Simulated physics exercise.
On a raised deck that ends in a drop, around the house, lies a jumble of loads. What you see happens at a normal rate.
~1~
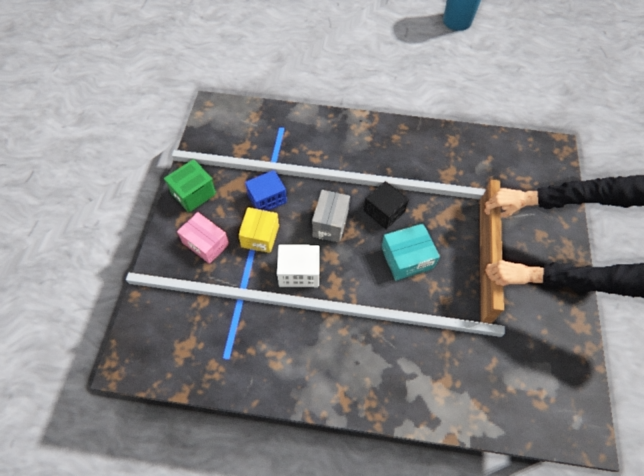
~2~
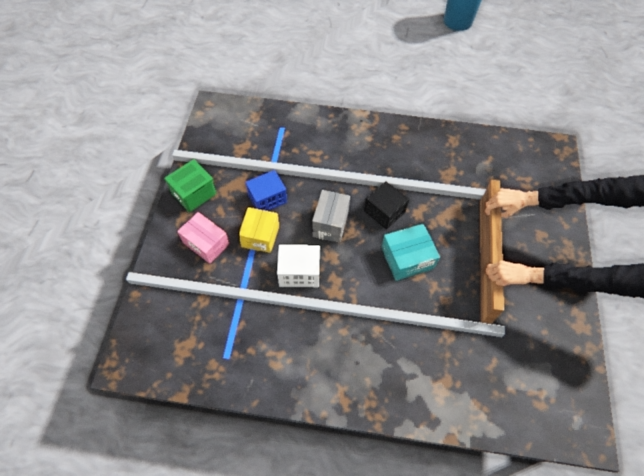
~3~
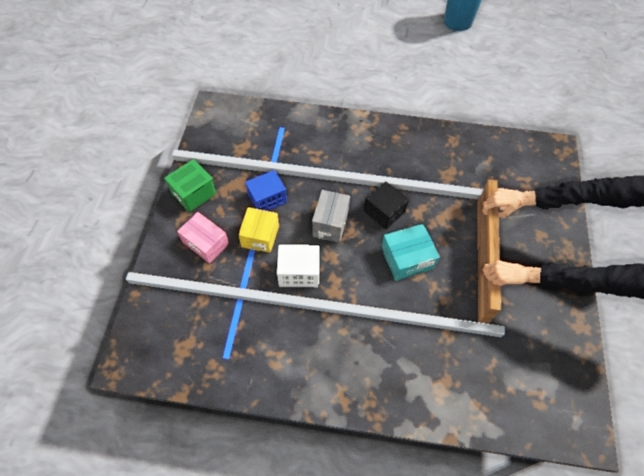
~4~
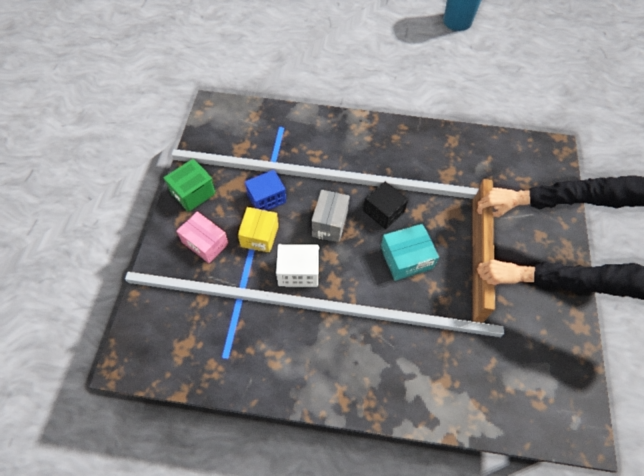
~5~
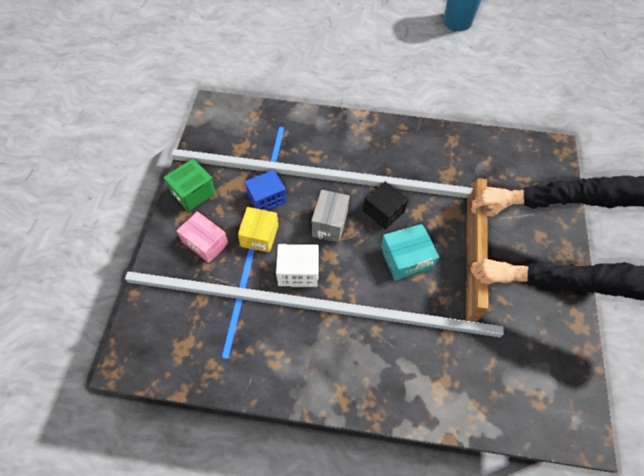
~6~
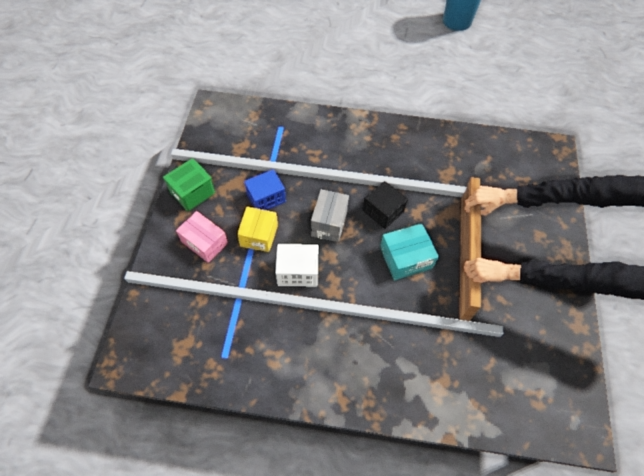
Two hands slid a wooden plank slowly a short way left between two pale rails on a rusty, dark board, while the colourful boxes ahead of it and the blue tape strip stayed put.
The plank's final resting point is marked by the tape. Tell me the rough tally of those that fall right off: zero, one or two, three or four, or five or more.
Tally: Zero.
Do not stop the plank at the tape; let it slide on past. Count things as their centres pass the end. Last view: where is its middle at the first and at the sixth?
At (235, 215) for the first, at (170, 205) for the sixth.
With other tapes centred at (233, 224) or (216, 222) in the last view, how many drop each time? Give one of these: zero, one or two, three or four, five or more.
One after the other, that's just one or two for the first and just one or two for the second.
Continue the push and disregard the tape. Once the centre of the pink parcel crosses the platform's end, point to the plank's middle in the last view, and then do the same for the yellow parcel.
For the pink parcel at (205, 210), for the yellow parcel at (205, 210).
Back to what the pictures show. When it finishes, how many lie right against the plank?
3 end up touching it.
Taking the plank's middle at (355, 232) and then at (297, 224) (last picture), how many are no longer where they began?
The count is 3 at the first point and 7 at the second.
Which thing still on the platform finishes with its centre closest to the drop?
It's the green tote.
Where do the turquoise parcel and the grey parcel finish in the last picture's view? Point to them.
You'll find the turquoise parcel at roughly (235, 220) and the grey parcel at roughly (204, 200).
Soon after, none off yet; green tote at rest near (190, 186); pink parcel at rest near (202, 237); blue crate at rest near (265, 192).
Then, none off yet; green tote at rest near (190, 186); pink parcel moving near (200, 238); blue crate moved a little near (254, 185).
At rest, the number that fall off is zero.
